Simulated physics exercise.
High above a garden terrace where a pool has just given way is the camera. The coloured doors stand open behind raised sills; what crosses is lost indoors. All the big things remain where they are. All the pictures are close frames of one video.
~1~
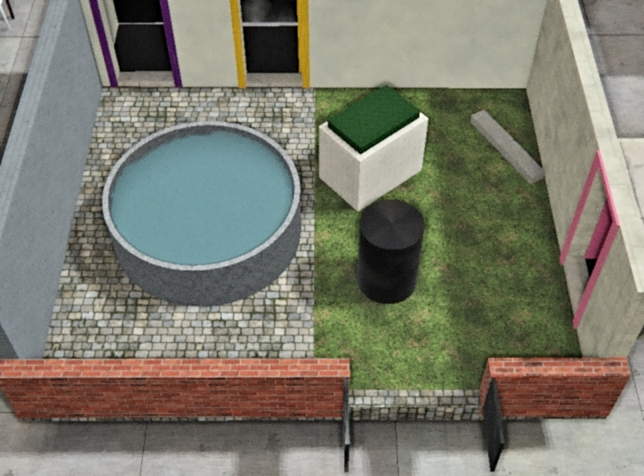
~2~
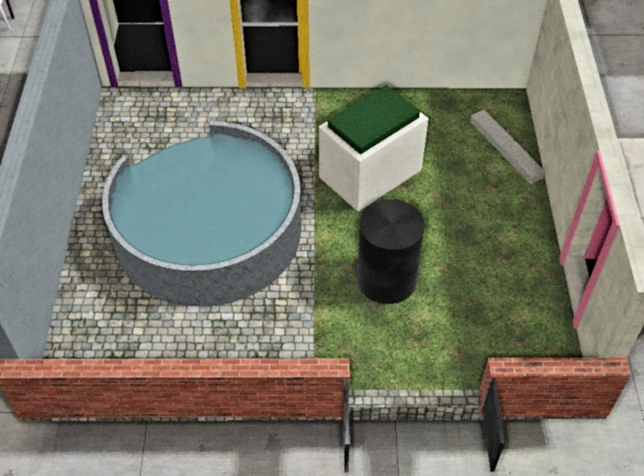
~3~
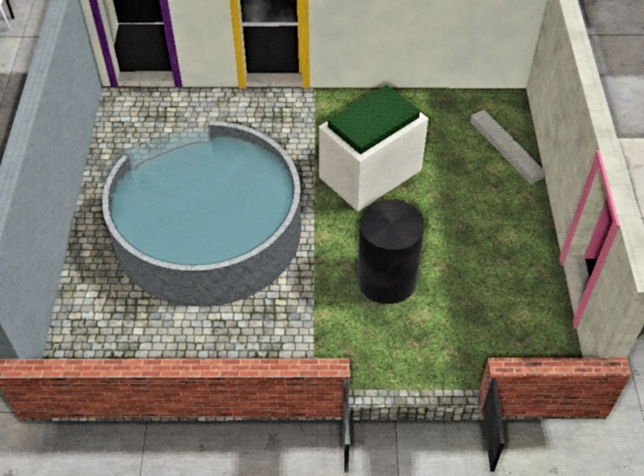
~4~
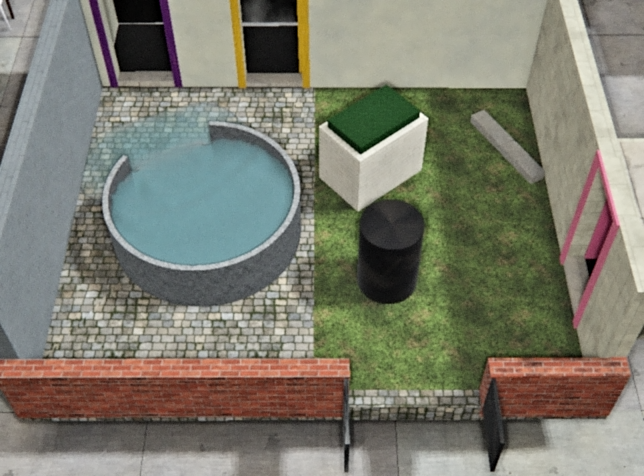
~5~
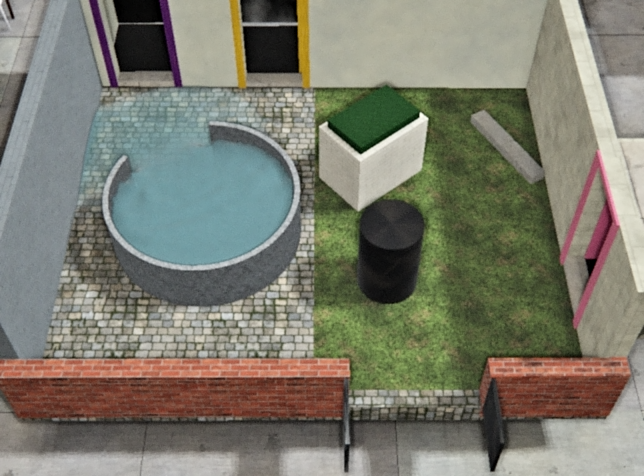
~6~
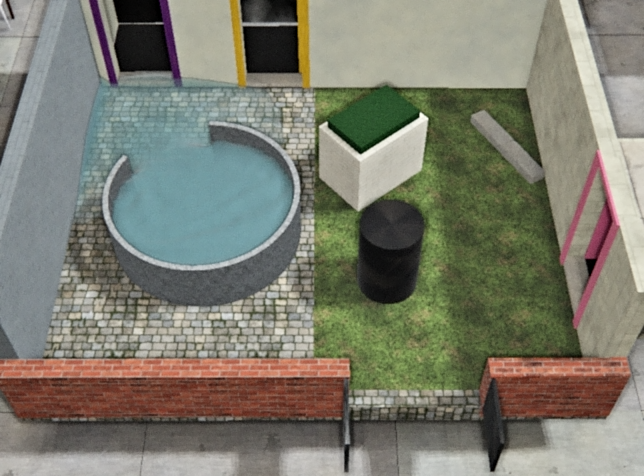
The clip shows a walled terrace from above, with a round pool of still water on cobbles beside grass. A gap opens in the pool's far side, and water pours out, spreading across the cobbles near the purple-framed doorway.
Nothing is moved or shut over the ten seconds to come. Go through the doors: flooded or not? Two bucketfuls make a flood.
In the end pink door: Never surpasses it; yellow door: Surpasses it; purple door: Surpasses it.
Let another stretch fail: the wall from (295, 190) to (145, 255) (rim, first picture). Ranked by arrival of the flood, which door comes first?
Lab note - earliest arrival at the pink-painted one.
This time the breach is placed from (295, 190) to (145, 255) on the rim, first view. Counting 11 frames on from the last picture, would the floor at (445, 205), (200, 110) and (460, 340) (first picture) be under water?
So that's waterlogged for the first, left bare for the second and waterlogged for the third.
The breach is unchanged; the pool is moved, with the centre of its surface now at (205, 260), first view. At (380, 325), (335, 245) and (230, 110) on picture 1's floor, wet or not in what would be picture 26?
Point by point: Still bare; still bare; swamped.
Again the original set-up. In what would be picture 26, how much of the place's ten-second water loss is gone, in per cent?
It comes to around 70 per cent.
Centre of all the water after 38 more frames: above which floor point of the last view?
It is around (249, 184).
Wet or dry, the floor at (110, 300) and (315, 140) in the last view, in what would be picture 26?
In order: Swamped and swamped.
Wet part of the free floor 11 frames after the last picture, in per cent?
Near 25 in a hundred.
A moment on, water covers 20 % of the floor; the pink door not reached, the yellow door under two buckets in, the purple door far over two buckets in.
Next, water covers 25 % of the floor; the pink door not reached, the yellow door under two buckets in, the purple door far over two buckets in.
Then, water covers 45 % of the floor; the pink door not reached, the yellow door under two buckets in, the purple door far over two buckets in.
Later, water covers 70 % of the floor; the pink door not reached, the yellow door over two buckets in, the purple door far over two buckets in.
In the end, water covers 95 % of the floor; the pink door wet at the sill, nothing in, the yellow door over two buckets in, the purple door far over two buckets in.
